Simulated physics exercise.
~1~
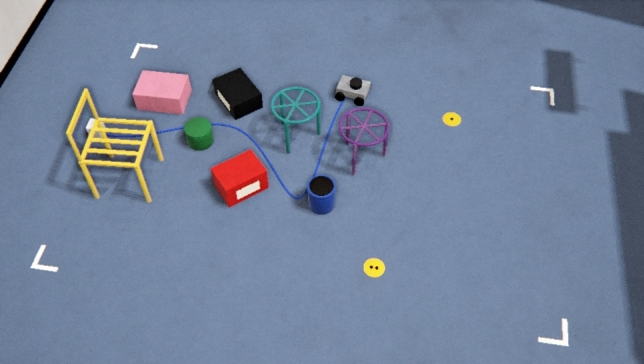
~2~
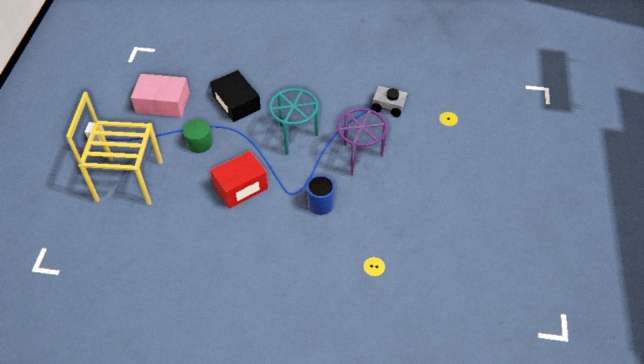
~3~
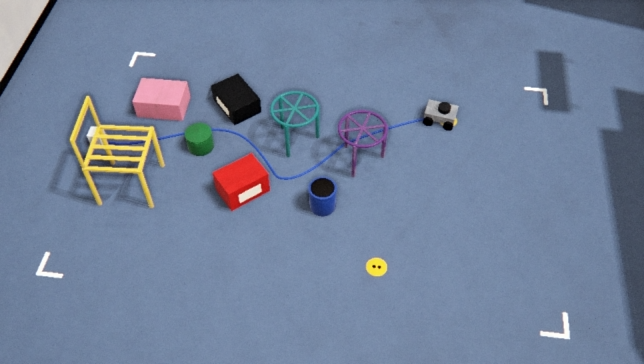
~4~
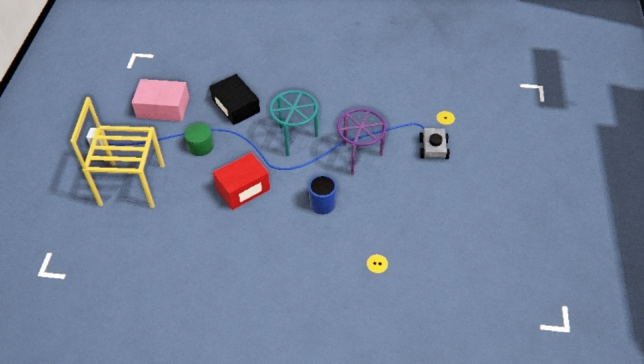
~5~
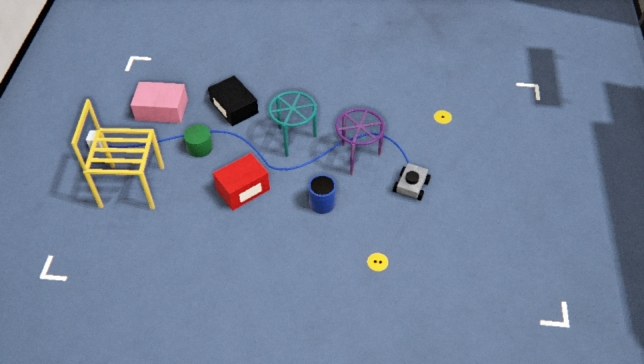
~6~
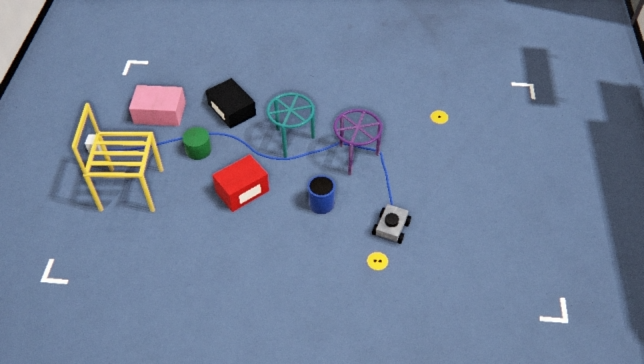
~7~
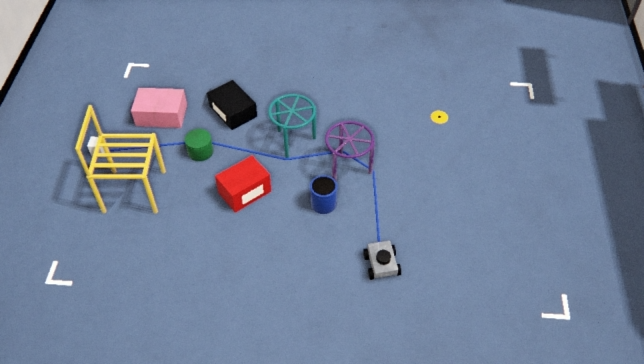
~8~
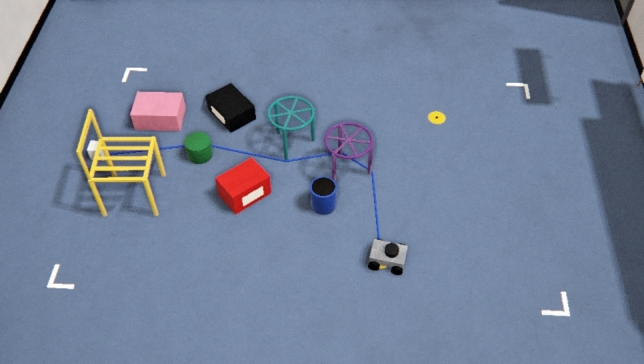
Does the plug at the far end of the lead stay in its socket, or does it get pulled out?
The plug stays in its socket. The lead still runs to the white fitting by the yellow chair at the end.
